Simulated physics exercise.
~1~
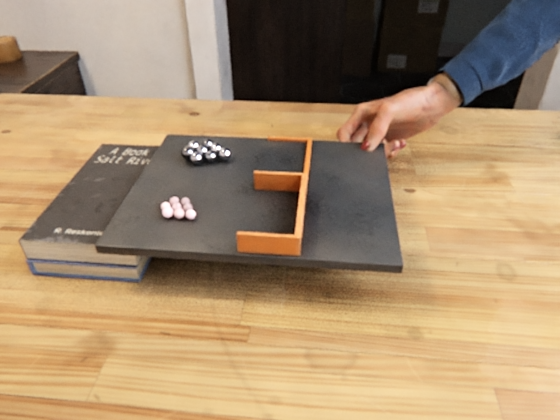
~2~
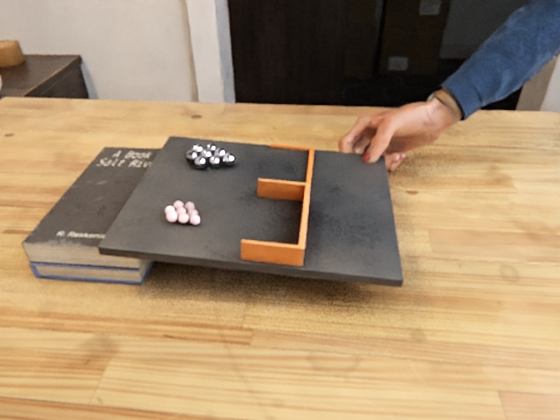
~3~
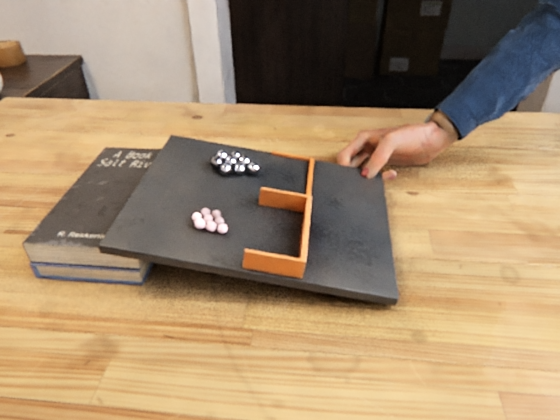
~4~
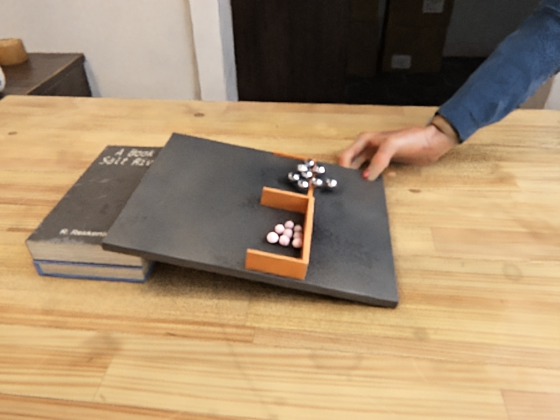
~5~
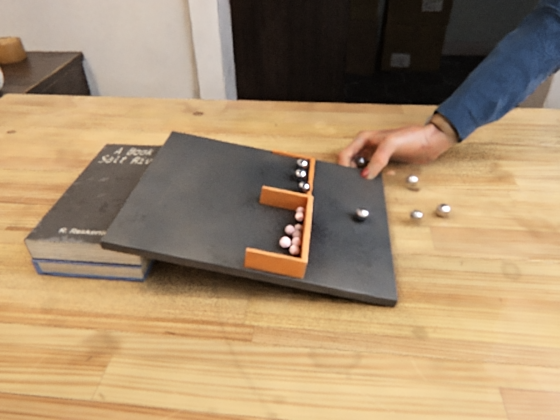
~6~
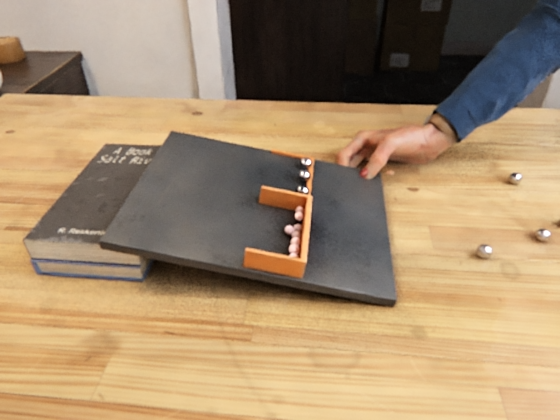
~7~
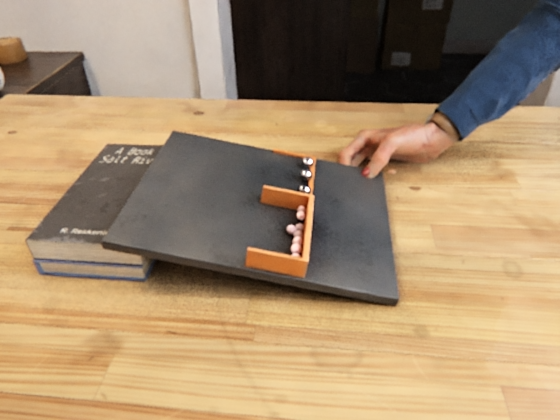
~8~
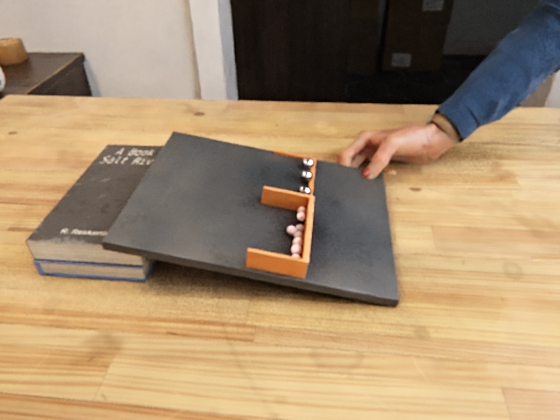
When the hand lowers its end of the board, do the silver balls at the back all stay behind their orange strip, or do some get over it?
Some get over it. Most of the silver balls go over the strip and roll off across the table, while a few stay behind it and the pink balls in front are all stopped.
